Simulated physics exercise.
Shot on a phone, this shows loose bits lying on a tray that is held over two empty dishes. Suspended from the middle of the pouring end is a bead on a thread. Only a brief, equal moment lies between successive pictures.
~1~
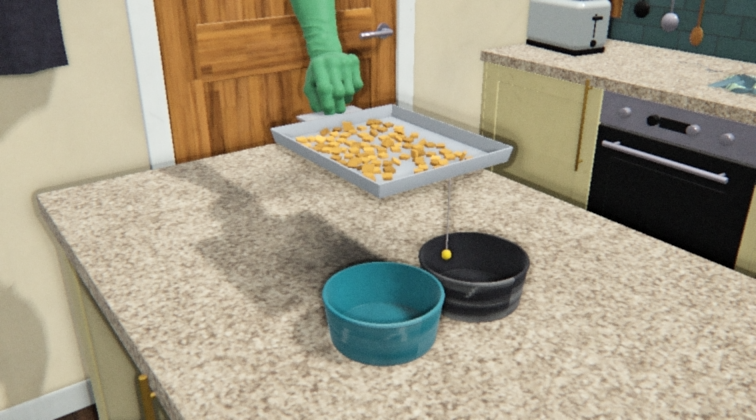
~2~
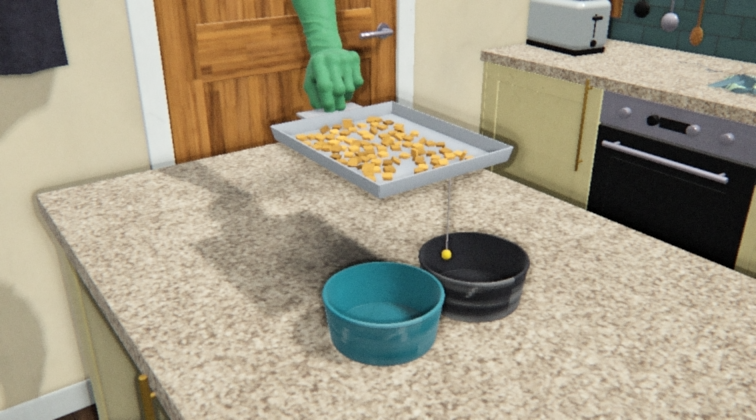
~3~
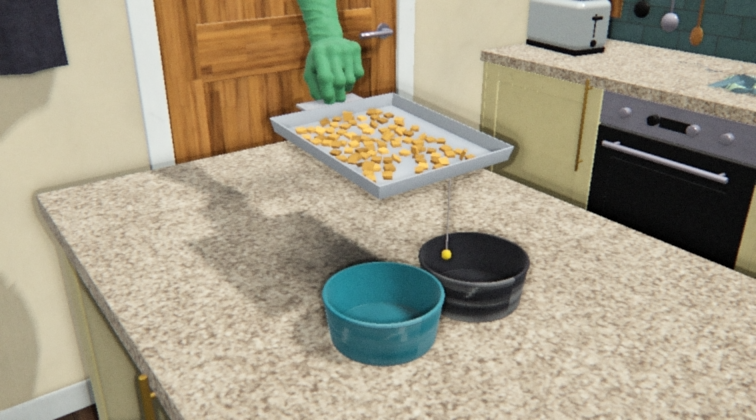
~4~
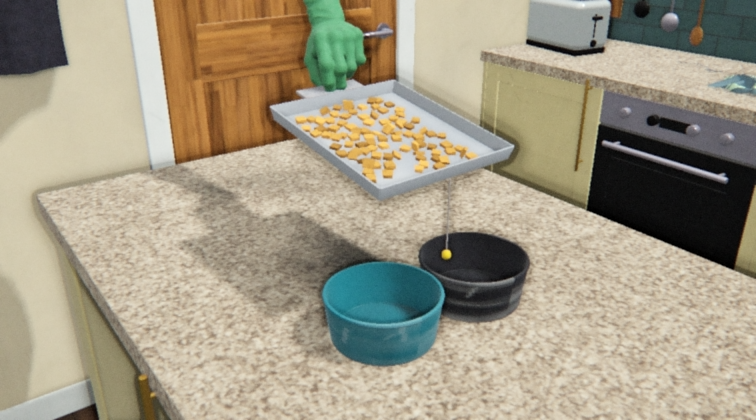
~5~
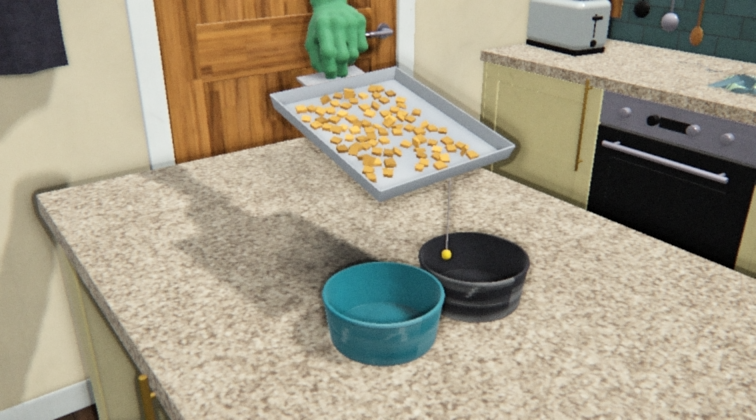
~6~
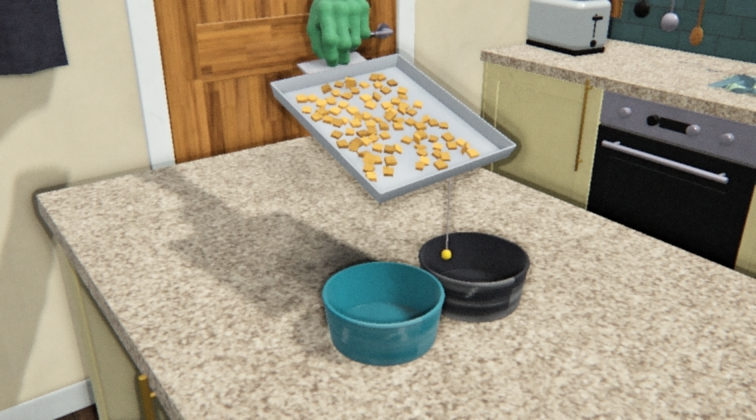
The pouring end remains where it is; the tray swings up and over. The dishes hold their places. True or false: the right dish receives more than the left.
False, the left dish receives more.
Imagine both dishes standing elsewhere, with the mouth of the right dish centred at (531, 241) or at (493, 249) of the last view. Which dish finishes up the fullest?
Try 1: The dish at left. Try 2: The dish at left.
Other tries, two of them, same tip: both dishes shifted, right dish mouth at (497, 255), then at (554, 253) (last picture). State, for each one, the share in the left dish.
It would be near 80 per cent first and near 70 per cent second.
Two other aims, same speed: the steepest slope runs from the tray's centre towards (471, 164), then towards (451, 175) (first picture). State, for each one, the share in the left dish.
Lab note: Case 1 near 0 %, case 2 near 10 %.
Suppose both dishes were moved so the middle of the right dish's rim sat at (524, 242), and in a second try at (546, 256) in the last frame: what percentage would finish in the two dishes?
Result: 70 % and 80 %.
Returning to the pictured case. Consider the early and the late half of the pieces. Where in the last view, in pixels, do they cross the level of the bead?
Half one: (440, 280), half two: (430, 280).
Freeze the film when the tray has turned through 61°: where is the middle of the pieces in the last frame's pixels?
Look about (418, 151) in the last picture.
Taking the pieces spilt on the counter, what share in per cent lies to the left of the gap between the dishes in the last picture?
Reading: Around 0 %.
Soon, tray tipped steeply; all on the tray.
A while on, tray tipped right over; most on the tray; a small part in the left dish; a stray few in the right dish; a small part outside both; a small part in the air.
Towards the end, tray tipped past a quarter turn; about half in the left dish; about a quarter in the right dish; about a third outside both.
Finally, tray tipped past a quarter turn; about half in the left dish; about a quarter in the right dish; about a third outside both.
